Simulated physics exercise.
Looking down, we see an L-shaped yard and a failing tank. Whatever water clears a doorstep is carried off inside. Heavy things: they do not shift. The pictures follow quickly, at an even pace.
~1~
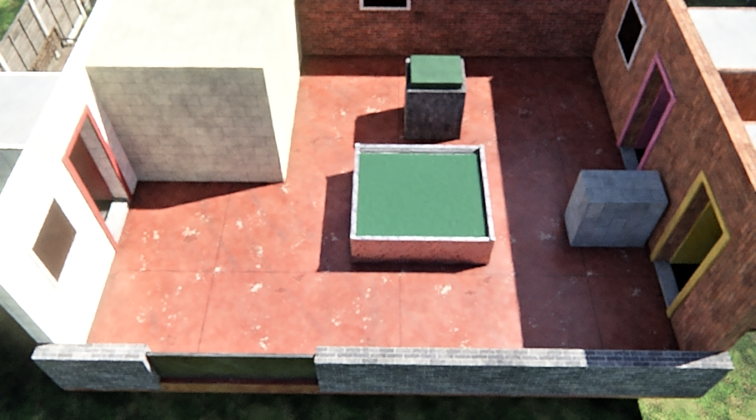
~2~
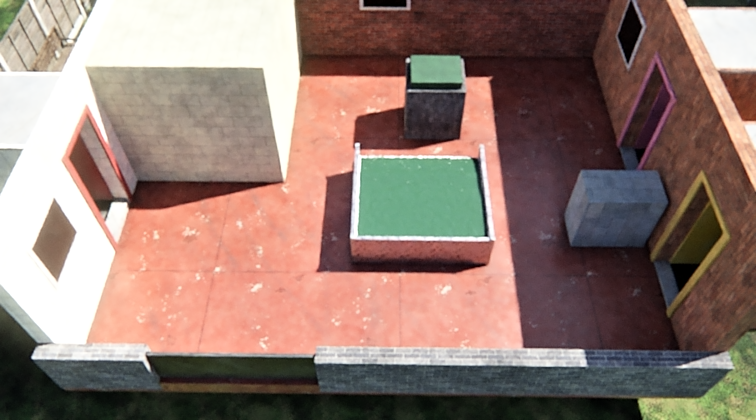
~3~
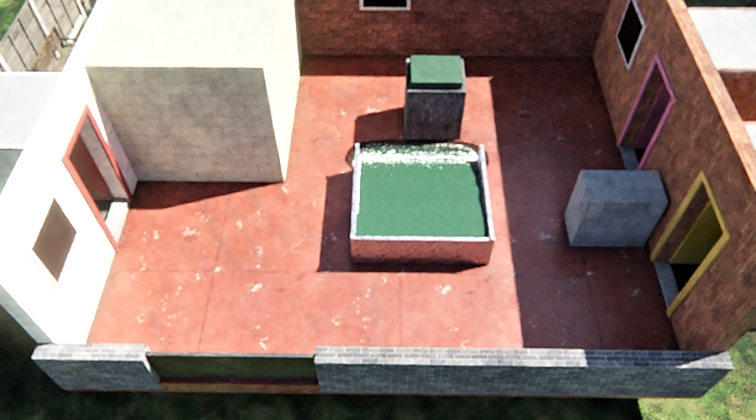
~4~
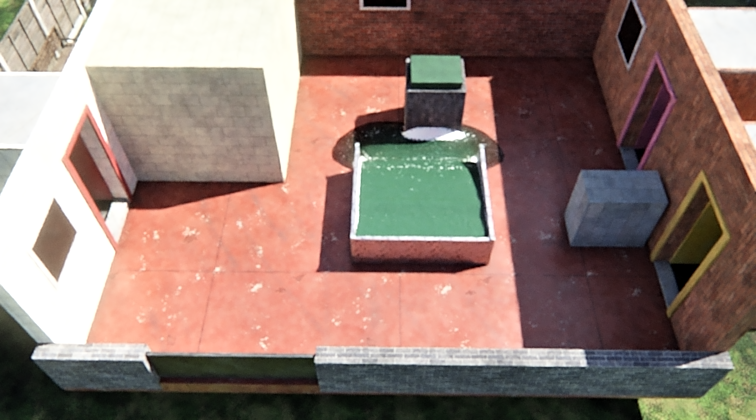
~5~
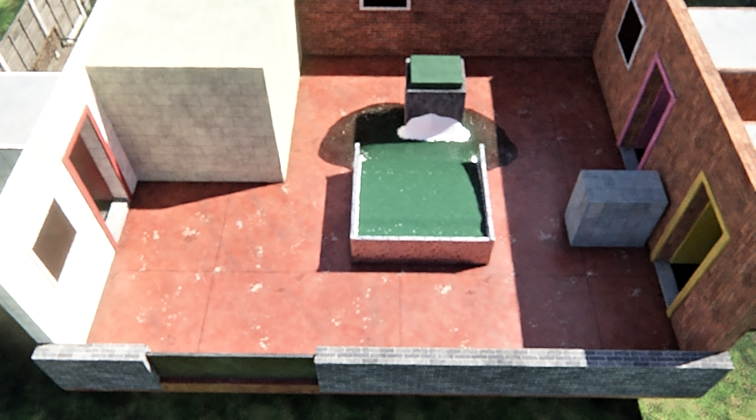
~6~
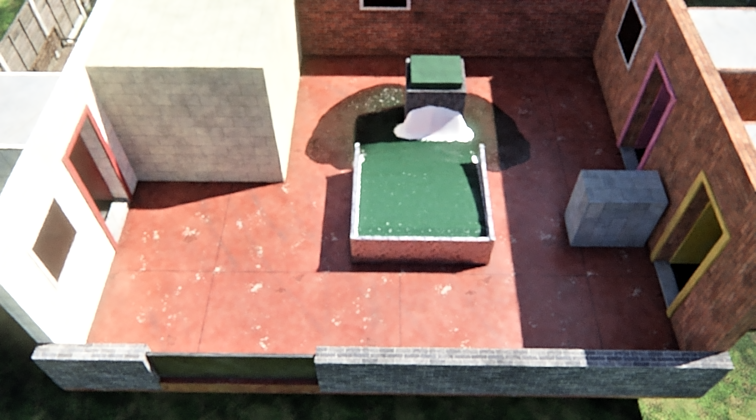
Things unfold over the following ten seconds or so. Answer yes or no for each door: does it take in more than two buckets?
Yellow door: No; red door: No; pink door: Yes.
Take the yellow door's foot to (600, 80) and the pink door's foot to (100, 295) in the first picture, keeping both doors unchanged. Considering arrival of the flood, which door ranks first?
Answer: The one in yellow.
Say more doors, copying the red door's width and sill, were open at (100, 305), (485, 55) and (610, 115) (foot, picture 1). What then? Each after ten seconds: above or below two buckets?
Lab note, doors in listed order: Under the limit, under the limit, under the limit.
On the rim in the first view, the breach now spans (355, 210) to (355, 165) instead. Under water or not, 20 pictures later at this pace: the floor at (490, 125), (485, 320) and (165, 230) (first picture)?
Bone-dry, bone-dry, submerged.
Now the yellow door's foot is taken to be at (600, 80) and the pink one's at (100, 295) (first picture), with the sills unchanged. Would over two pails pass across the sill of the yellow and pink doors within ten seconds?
Well, the yellow door tops the limit, and the pink door comes up short as well.
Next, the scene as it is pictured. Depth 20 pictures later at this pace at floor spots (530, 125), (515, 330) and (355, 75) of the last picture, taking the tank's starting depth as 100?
About 6, 0 and 30 percent, in that order.
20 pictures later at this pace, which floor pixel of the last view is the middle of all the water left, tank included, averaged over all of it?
About (429, 131).
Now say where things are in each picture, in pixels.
The first picture shows the tank at (421, 193) is whole and still.
In the second picture, the front is at a hidden place, out from the gap on the tank's far side.
In the third picture, water pours out on the tank's far side and has run to a hidden place.
In the fourth picture, water pours out on the tank's far side and has run to (490, 142).
In the fifth picture, the front is at (358, 112), out from the gap on the tank's far side.
In the sixth picture, the front is at (377, 88), out from the gap on the tank's far side.
A moment on, water covers 25 % of the floor; the yellow door not reached, the red door not reached, the pink door not reached.
Next, water covers 40 % of the floor; the yellow door not reached, the red door not reached, the pink door wet at the sill, nothing in.
Then, water covers 40 % of the floor; the yellow door not reached, the red door not reached, the pink door over two buckets in.
Later, water covers 55 % of the floor; the yellow door wet at the sill, nothing in, the red door not reached, the pink door over two buckets in.
In the end, water covers 75 % of the floor; the yellow door wet at the sill, nothing in, the red door not reached, the pink door far over two buckets in.
